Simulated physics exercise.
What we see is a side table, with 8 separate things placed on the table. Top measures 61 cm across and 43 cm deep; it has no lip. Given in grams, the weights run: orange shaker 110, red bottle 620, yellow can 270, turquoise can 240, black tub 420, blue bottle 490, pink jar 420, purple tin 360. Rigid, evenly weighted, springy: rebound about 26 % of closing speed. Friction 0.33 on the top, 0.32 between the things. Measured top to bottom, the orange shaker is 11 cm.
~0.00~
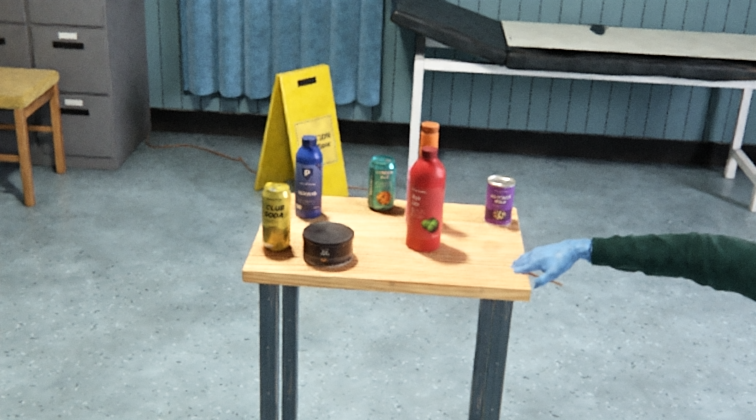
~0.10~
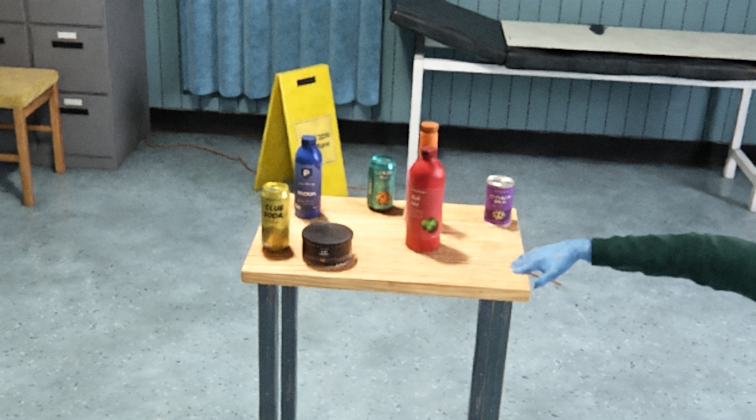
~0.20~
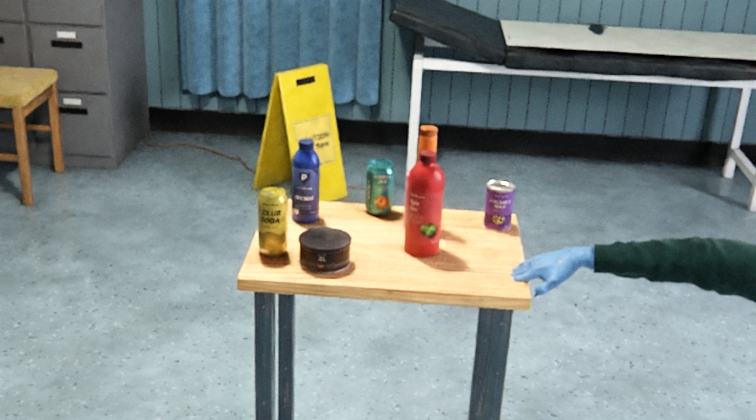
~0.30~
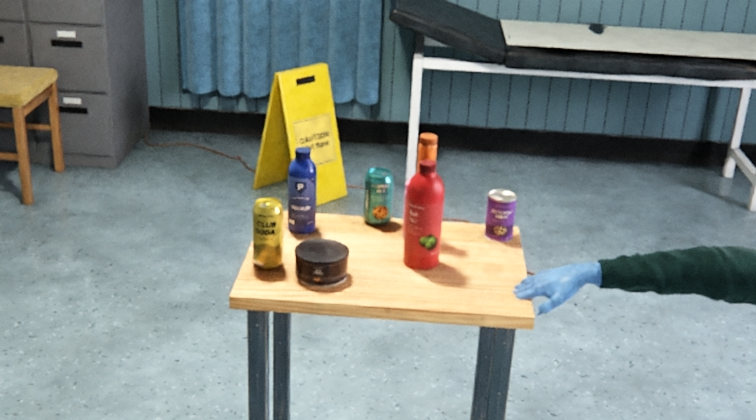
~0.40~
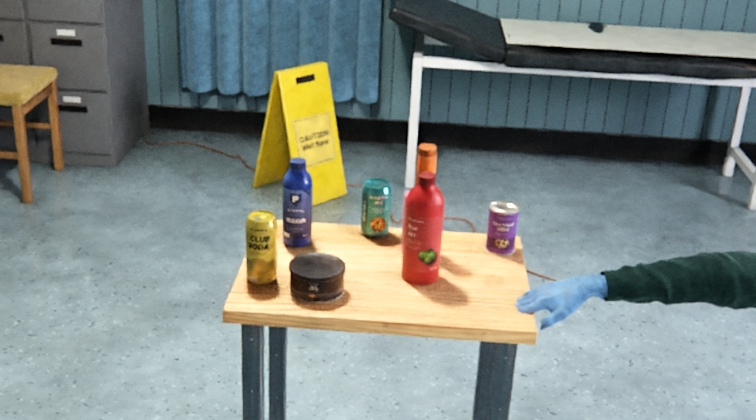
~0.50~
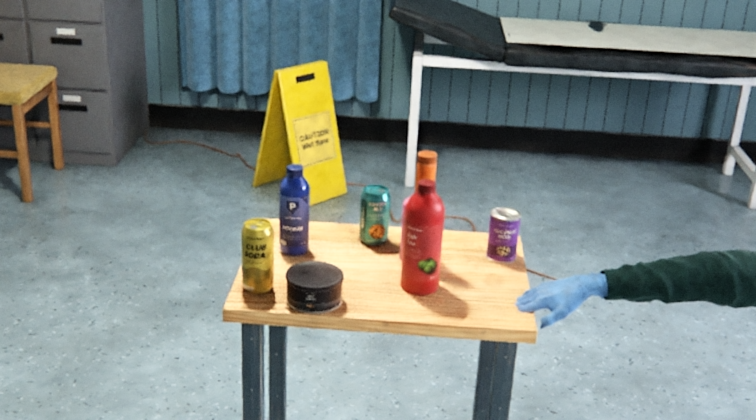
A wooden side table shifts in a blue-walled clinic room, seen from slightly above by a still camera, with a couch and yellow caution sign behind. On it stand a yellow can and blue bottle at left, a black tub in front, a turquoise can and orange-topped red bottle mid-table, and a purple tin at right. Beside a blue-gloved hand at its right corner, the table moves nearer and slightly left, then stays still as the things slide slightly forward.
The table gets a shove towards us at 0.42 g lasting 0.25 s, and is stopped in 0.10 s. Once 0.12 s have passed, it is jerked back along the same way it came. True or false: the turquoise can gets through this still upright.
True.
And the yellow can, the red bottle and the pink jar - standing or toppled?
Final state - yellow can: Goes over; red bottle: Remains on its base; pink jar: Goes over.
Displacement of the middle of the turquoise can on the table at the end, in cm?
About 7 cm.
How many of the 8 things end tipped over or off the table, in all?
My answer is 4.
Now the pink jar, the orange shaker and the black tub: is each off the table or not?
At the end the pink jar remains on its base, the orange shaker leaves its base and the black tub leaves its base.
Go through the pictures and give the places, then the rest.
The first frame shows turquoise can (382, 184); orange shaker (429, 148).
The second frame shows yellow can (276, 217); black tub (327, 245).
The third frame shows table along by 4 cm; blue bottle (306, 180).
The fourth frame shows table along by 12 cm; orange shaker (427, 160) slid 3 cm; purple tin (500, 216) slid 2 cm.
The fifth frame shows table along by 18 cm; orange shaker (426, 171); red bottle (423, 227).
The sixth frame shows table along by 18 cm; turquoise can (375, 216) slid 3 cm; black tub (315, 287) slid 3 cm.
After 0.70 s, table along by 12 cm; turquoise can slid 8 cm near (375, 214); orange shaker leaning 12°; pink jar leaning 6°.
After 1.00 s, black tub now off the table; turquoise can slid 7 cm near (378, 191); orange shaker leaning 62°.
After 1.20 s, turquoise can slid 7 cm near (378, 191); orange shaker on its side; pink jar on its side.
After 3.60 s, orange shaker now off the table; turquoise can slid 7 cm near (378, 191); pink jar on its side.
By the end (4.2 s), off the table and tipped over, orange shaker and black tub; tipped over on the table, yellow can and pink jar; not toppled but over 5 cm from the start, red bottle, turquoise can, blue bottle and purple tin. Seen from the same camera at the end, turquoise can near (378, 191).
